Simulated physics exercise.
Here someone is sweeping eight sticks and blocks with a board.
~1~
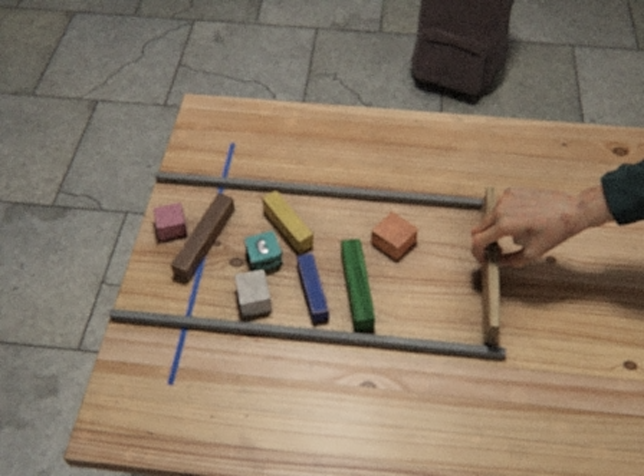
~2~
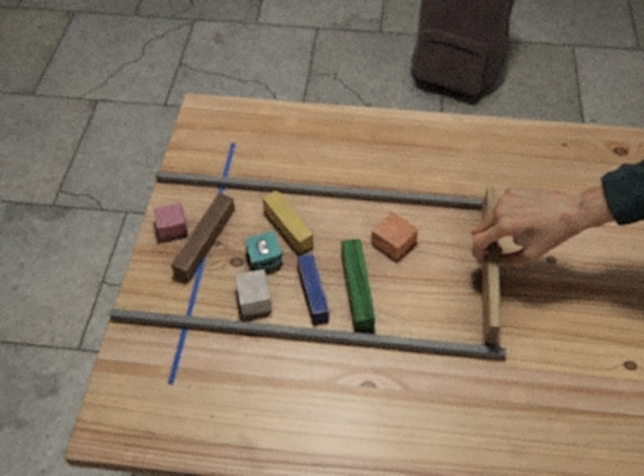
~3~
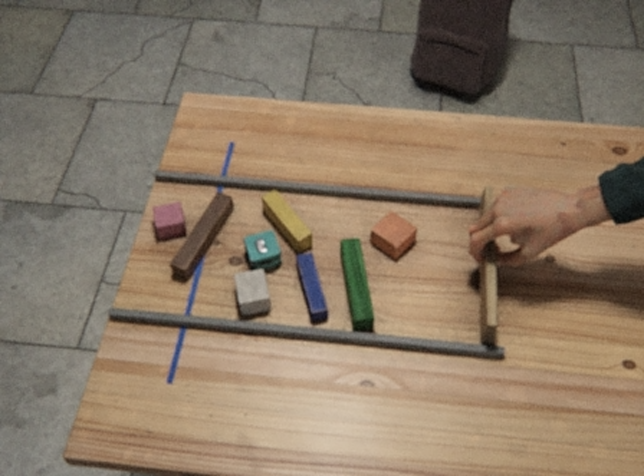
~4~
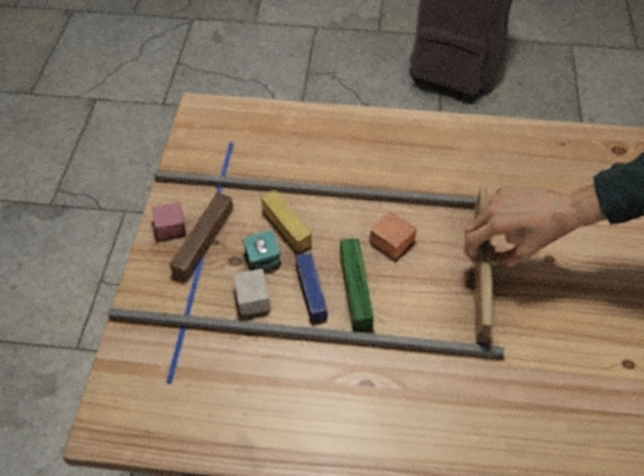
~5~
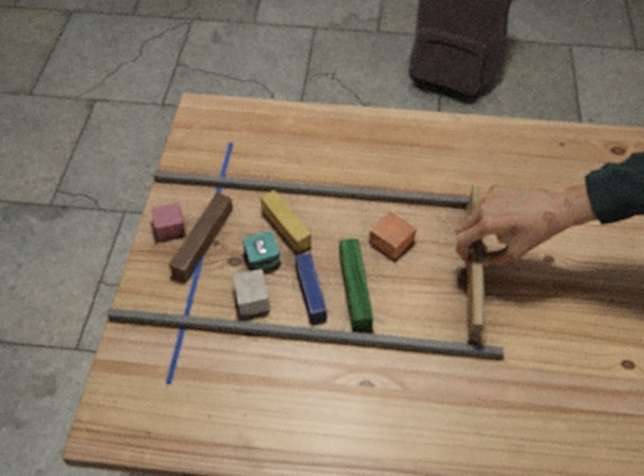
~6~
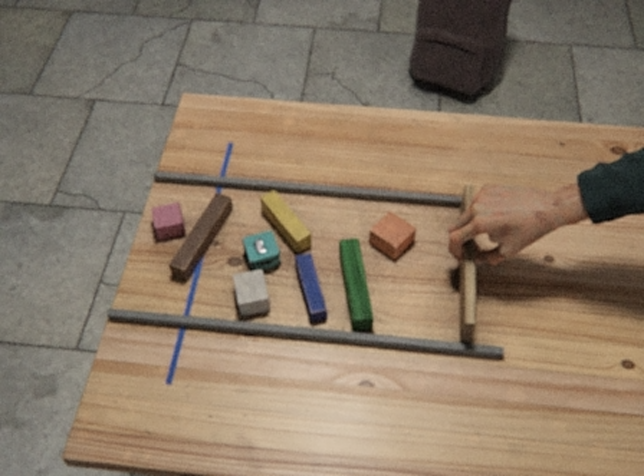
The video shows a hand holding a wooden board upright between two gray rails on a table, sliding it slightly left toward eight scattered colored sticks and blocks, which stay in place near a strip of blue tape.
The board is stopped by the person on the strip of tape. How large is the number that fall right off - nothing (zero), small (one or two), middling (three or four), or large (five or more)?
Small - one or two.
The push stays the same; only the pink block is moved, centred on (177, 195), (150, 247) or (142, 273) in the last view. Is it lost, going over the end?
Taking the places in order, it ends up falling, then ends up falling, then ends up falling.
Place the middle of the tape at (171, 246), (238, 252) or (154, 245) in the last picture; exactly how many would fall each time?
Respectively 5, 0 and 6.
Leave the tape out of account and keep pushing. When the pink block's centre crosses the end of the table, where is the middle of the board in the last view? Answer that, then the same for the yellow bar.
The middle sits near (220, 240) for the first and near (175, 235) for the other.
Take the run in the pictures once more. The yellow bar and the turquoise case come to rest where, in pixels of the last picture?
Final spots - yellow bar (171, 205), turquoise case (146, 250).
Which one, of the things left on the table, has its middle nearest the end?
That's the brown bar.
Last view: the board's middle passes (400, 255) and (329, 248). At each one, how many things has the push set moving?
That makes 1 at the first spot and 4 at the second.
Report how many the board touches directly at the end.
That makes 2.
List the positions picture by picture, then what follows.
Pink block (171, 222); brown bar (204, 236); white block (253, 293); board (490, 263); tape (205, 249), in the first frame.
Brown bar (204, 236); board (490, 263), in the second frame.
White block (253, 292); orange block (393, 235), in the third frame.
Pink block (169, 221); turquoise case (263, 252), in the fourth frame.
Brown bar (202, 235); yellow bar (286, 221), in the fifth frame.
Pink block (169, 222); brown bar (202, 235); white block (252, 293); board (467, 261); tape (203, 249), in the sixth frame.
A little later, none off yet; pink block at rest near (169, 222); brown bar at rest near (202, 235); white block at rest near (252, 293).
Next, none off yet; pink block at rest near (169, 222); brown bar at rest near (202, 235); white block moving near (246, 291).
Later still, none off yet; pink block shifted about its own width near (154, 216); brown bar shifted a little near (174, 231); white block shifted well along near (179, 283).
When it is over, the number that fall off is one or two; down, pink block.
